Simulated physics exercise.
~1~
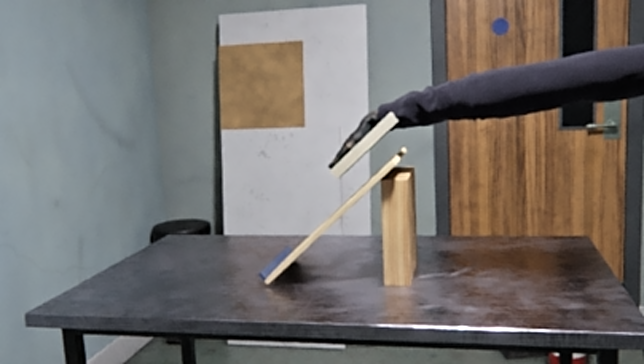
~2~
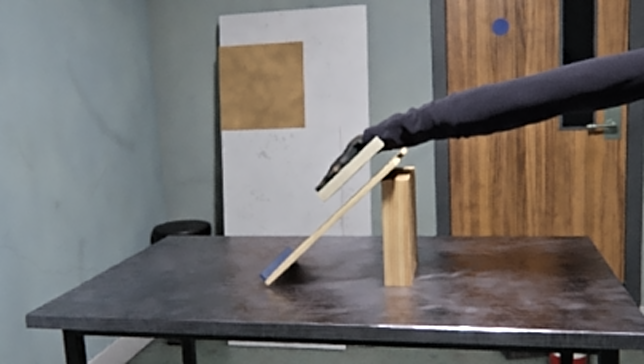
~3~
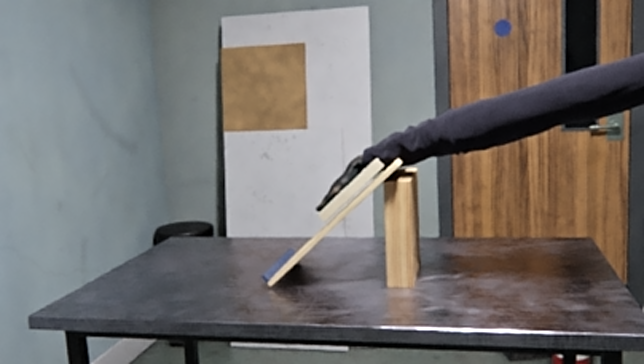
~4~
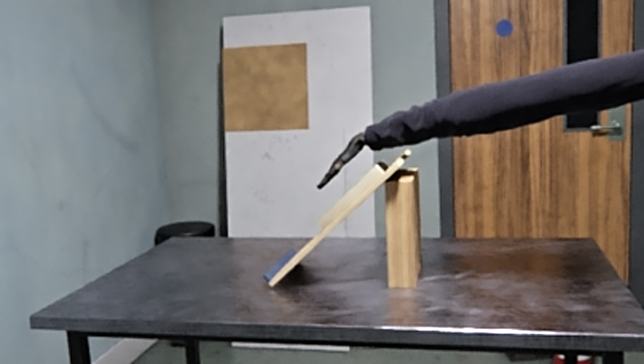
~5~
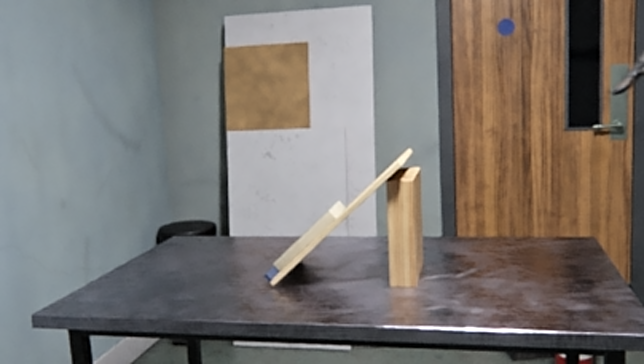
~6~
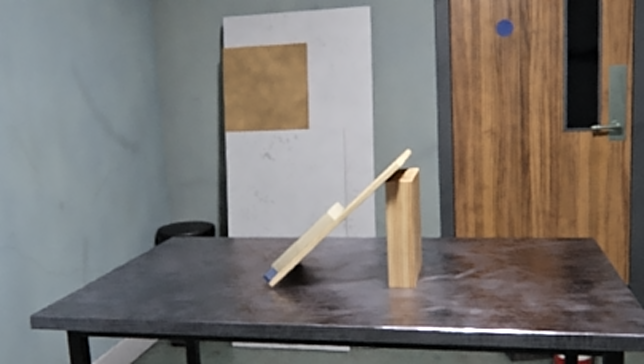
Pale wooden block sliding down a propped board after a gloved hand sets it there and withdraws, stopping at the lower end.
